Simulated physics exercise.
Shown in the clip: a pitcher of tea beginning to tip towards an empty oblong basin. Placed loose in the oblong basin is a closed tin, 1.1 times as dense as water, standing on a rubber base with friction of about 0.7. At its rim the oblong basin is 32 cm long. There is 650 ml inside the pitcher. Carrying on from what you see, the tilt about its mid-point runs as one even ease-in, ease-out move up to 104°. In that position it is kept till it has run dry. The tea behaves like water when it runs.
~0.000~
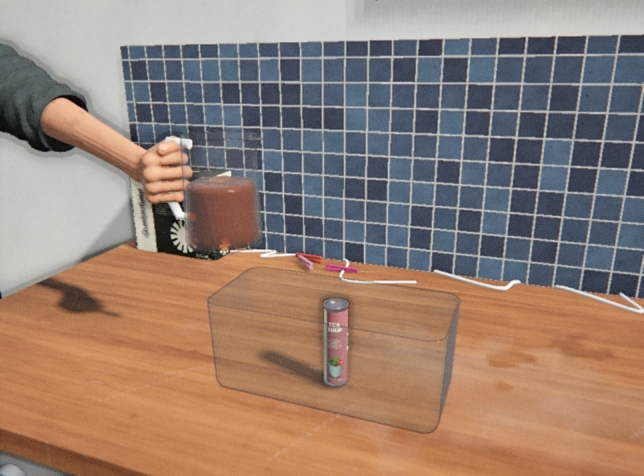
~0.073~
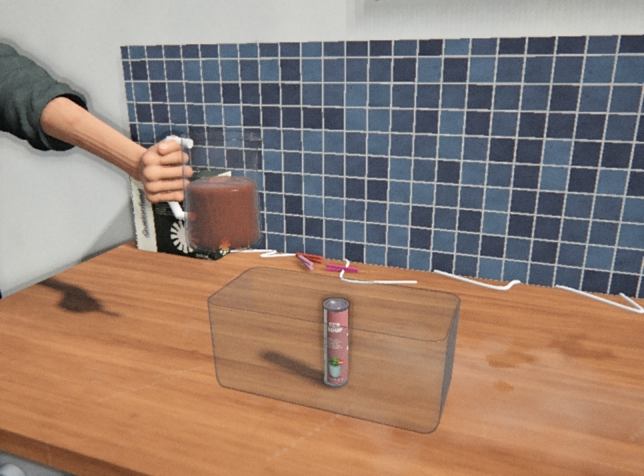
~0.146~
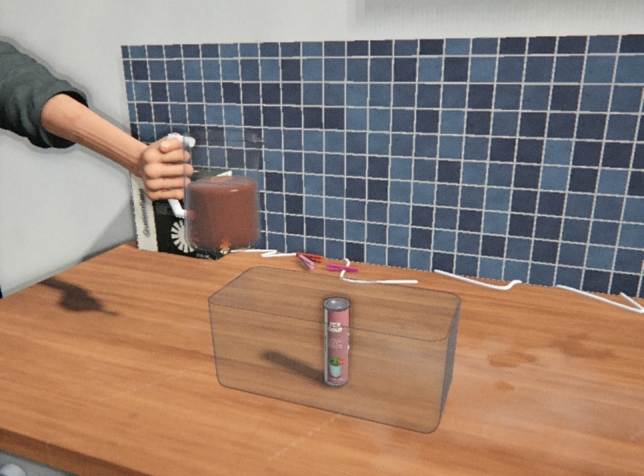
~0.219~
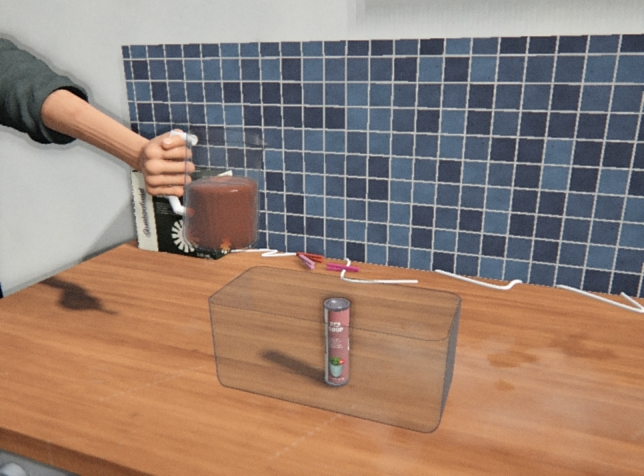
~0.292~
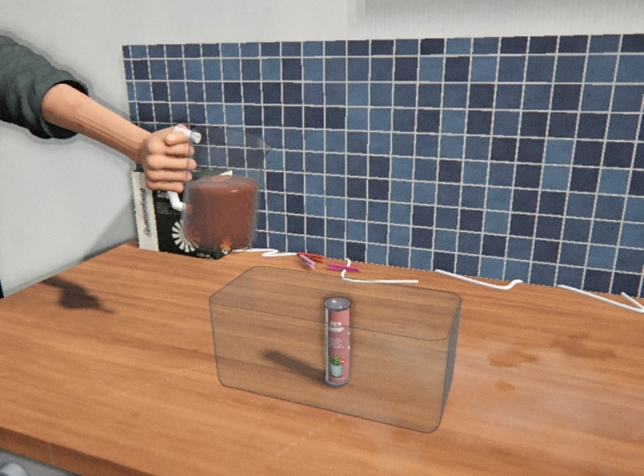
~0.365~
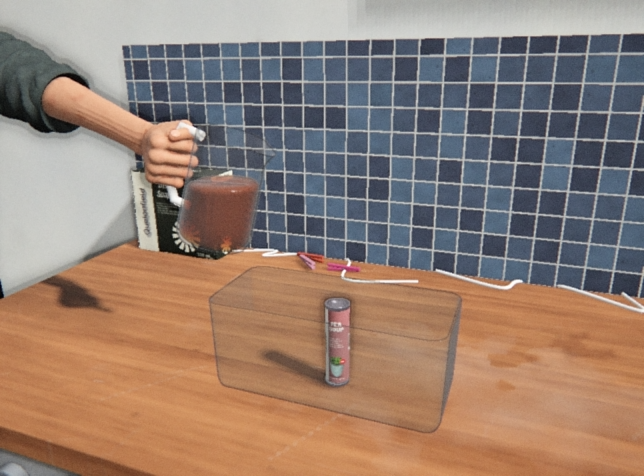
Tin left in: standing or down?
It keels over.
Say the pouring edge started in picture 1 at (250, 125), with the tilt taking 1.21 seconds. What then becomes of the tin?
After that, the tin overturns.
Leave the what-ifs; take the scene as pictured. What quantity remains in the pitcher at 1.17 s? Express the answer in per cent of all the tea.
54 %.
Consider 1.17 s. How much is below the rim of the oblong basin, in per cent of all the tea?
Around 24 parts in a hundred.
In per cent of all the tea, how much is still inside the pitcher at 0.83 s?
Remaining: Near 98 % of the total.
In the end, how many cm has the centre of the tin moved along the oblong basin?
Looks like roughly 8.5 cm in total.
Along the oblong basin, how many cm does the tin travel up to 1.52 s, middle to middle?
Around 9 cm.
After 0.83 s the tilt is 66° and 99 per cent is still to pour; the tin stands where it began.
After 1.17 s the tilt is 97° and 55 per cent is still to pour; the tin stands where it began.
After 1.52 s the tilt is 104° and 11 per cent is still to pour; the tin lies on its side.
After 1.91 s the tilt is 104° and 1 per cent is still to pour; the tin lies on its side.
In the end the tin lies on its side.
